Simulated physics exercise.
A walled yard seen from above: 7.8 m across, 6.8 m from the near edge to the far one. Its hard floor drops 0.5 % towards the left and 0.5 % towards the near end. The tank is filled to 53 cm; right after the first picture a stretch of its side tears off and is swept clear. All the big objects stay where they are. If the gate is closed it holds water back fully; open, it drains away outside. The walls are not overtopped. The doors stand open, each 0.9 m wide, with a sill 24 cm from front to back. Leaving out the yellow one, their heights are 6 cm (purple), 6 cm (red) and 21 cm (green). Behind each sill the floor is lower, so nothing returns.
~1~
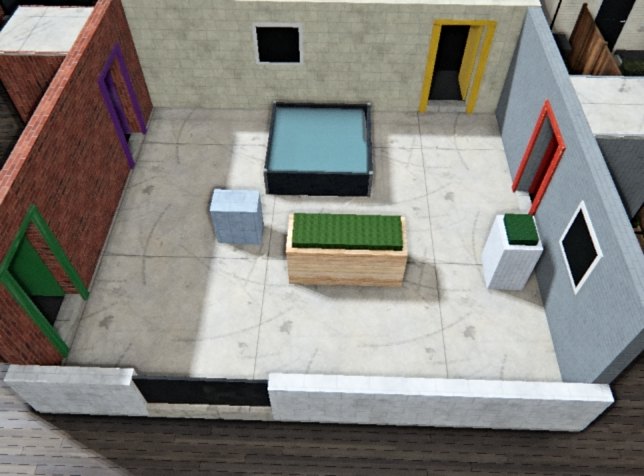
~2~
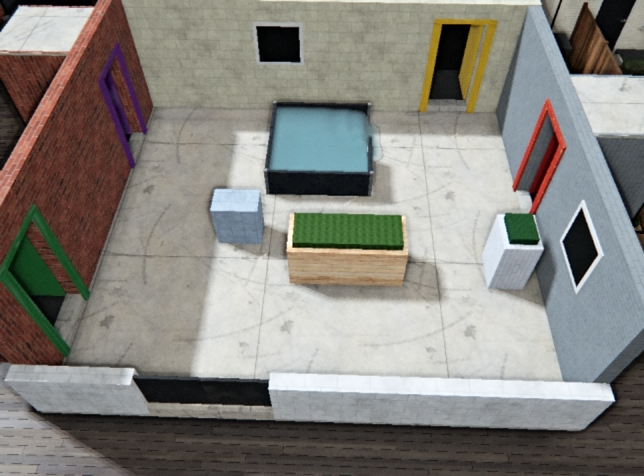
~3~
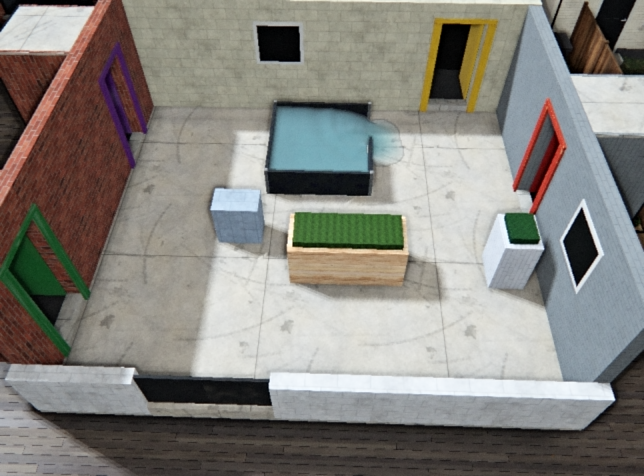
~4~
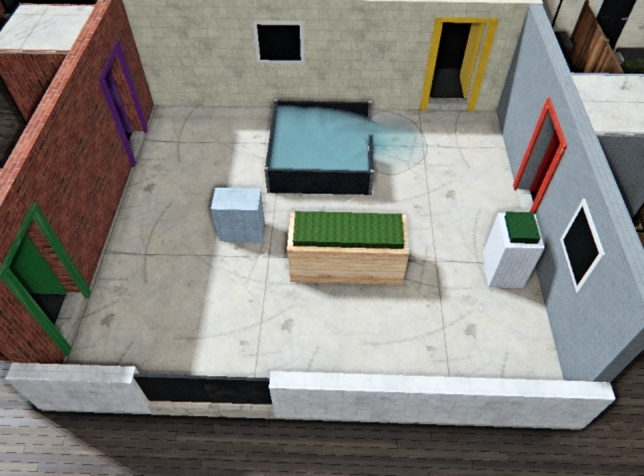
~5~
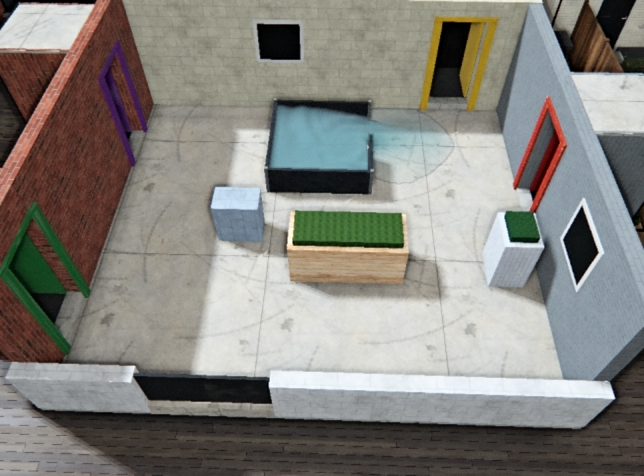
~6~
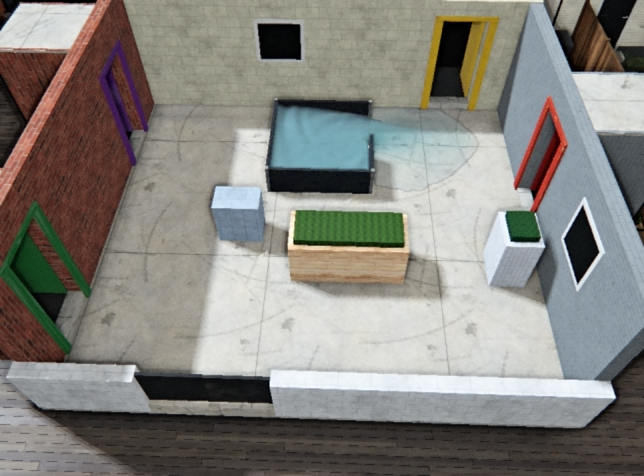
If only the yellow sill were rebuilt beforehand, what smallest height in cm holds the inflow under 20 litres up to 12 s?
Close to 14.5 cm is just enough.
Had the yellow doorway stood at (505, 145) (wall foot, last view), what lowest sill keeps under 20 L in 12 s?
About 20 cm.
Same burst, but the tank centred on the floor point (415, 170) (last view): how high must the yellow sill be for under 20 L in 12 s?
About 16 cm.
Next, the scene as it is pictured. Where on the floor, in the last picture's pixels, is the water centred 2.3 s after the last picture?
At about (394, 154).
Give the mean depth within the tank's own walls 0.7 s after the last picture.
Some 39 cm.
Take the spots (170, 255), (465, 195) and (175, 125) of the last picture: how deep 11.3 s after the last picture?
Roughly 2, 4 and 1 cm, in turn.
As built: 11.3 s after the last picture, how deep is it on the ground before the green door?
Roughly 7.5 cm deep.
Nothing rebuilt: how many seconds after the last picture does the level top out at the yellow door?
Around 2.6 s.
Then, 0.7 s after the last picture water covers 15 % of the floor, deepest (34 cm) near (496, 113); 16 cm at the yellow door, 0 litres in over its 15 cm sill.
Then, 2.3 s after the last picture water covers 20 % of the floor, deepest (27 cm) near (457, 123); 17 cm at the yellow door, 4 litres in over its 15 cm sill.
Then, 11.3 s after the last picture water covers 85 % of the floor, deepest (10 cm) near (411, 261); 5 cm at the yellow door, 18 litres in over its 15 cm sill.
At the yellow door as built, the water peaked near 19 cm, 2.5 s after the last picture.
Run again over the same 12 s with other heights there, 41 litres in over 12.5 cm, 9 litres over 17 cm. The limit of 20 litres is kept from about 14.5 cm up.
